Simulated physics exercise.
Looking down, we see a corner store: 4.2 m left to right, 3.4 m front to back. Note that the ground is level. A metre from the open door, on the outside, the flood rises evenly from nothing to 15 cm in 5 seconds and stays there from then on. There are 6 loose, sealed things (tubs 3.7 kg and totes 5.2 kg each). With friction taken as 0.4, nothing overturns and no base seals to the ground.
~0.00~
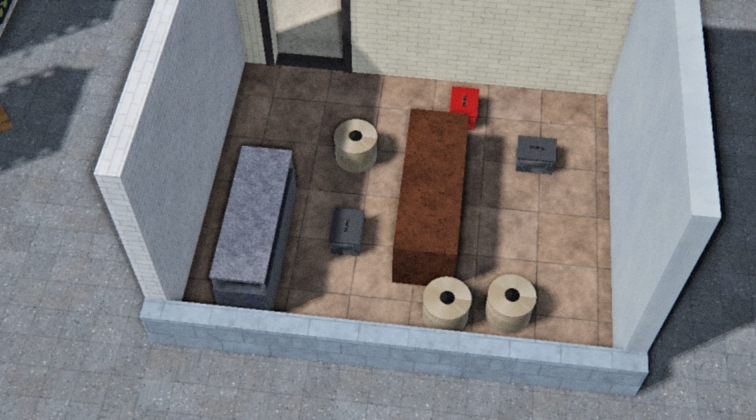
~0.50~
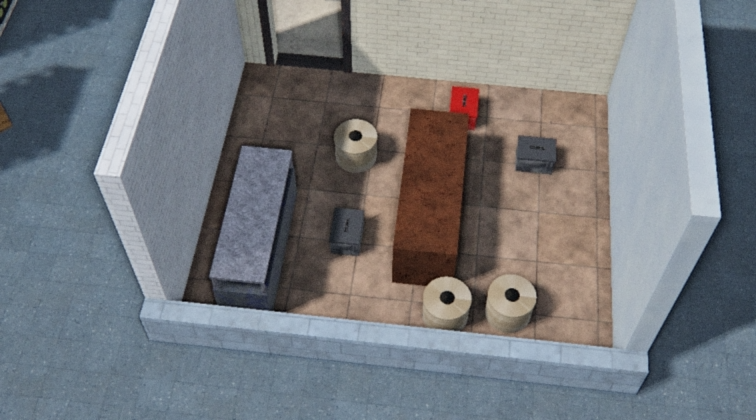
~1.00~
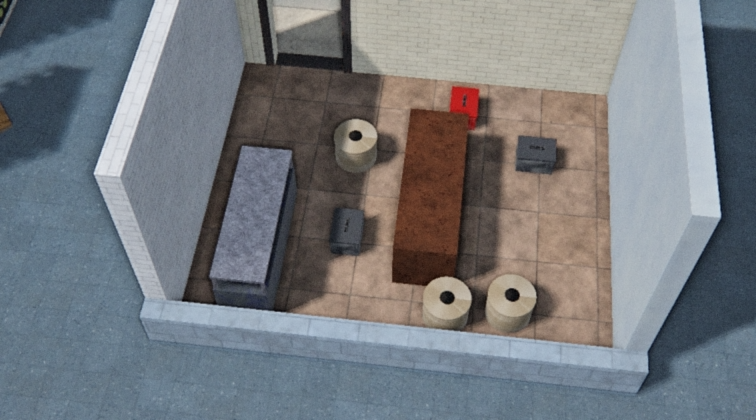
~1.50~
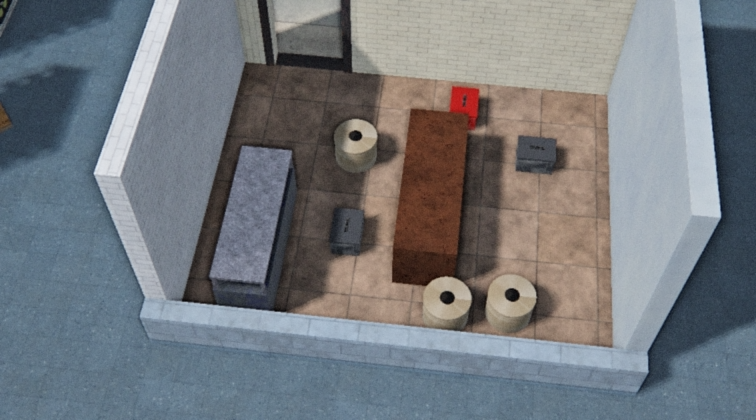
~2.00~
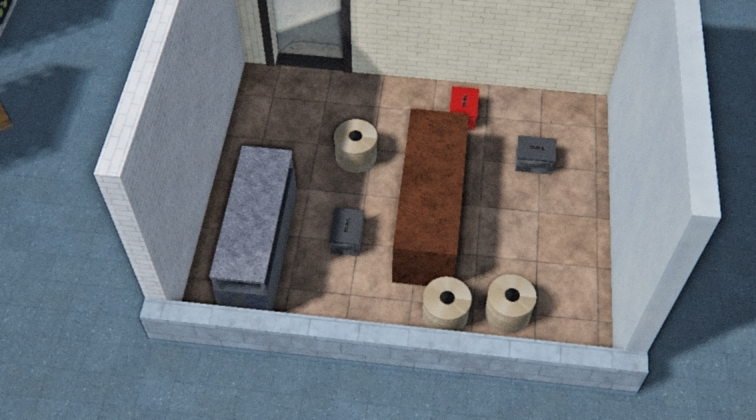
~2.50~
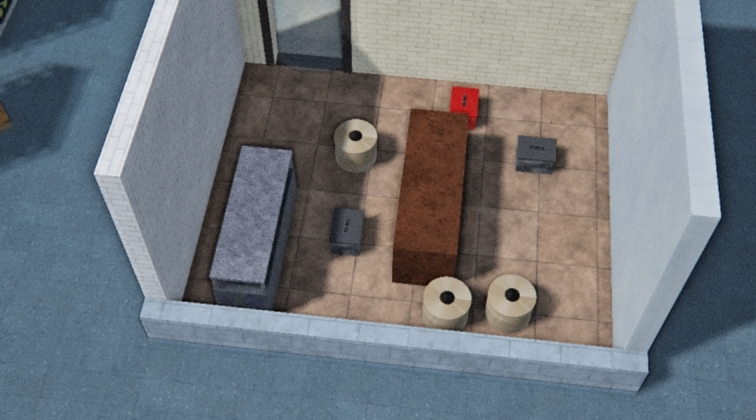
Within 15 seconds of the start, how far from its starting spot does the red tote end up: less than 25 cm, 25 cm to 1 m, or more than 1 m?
Close by.
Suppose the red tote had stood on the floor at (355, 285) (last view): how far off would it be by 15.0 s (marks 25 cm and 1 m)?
Looks like it is swept a long way.
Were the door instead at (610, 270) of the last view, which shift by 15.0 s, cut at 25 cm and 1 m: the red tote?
Note: Red tote displaced a short distance.
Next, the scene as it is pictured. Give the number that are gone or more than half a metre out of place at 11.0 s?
By my reckoning, 3.
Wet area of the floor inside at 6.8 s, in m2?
Roughly 6.0 m2 of it is wet.
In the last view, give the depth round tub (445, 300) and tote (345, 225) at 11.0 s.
I'd estimate 2 cm for the first and 5 cm for the second.
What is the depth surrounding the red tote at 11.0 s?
Depth approx. 2 cm.
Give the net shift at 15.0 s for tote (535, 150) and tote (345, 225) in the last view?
Respectively 5 and 250 centimetres.
After 3.5 s the red tote is near (464, 101), 0.0 m from its start, aground; 0 afloat.
After 6.8 s the red tote is near (464, 101), 0.0 m from its start, aground; 1 afloat.
After 11.0 s the red tote is near (464, 101), 0.0 m from its start, aground; 2 afloat.
After 15.0 s the red tote is near (465, 101), 0.0 m from its start, aground; 4 afloat.
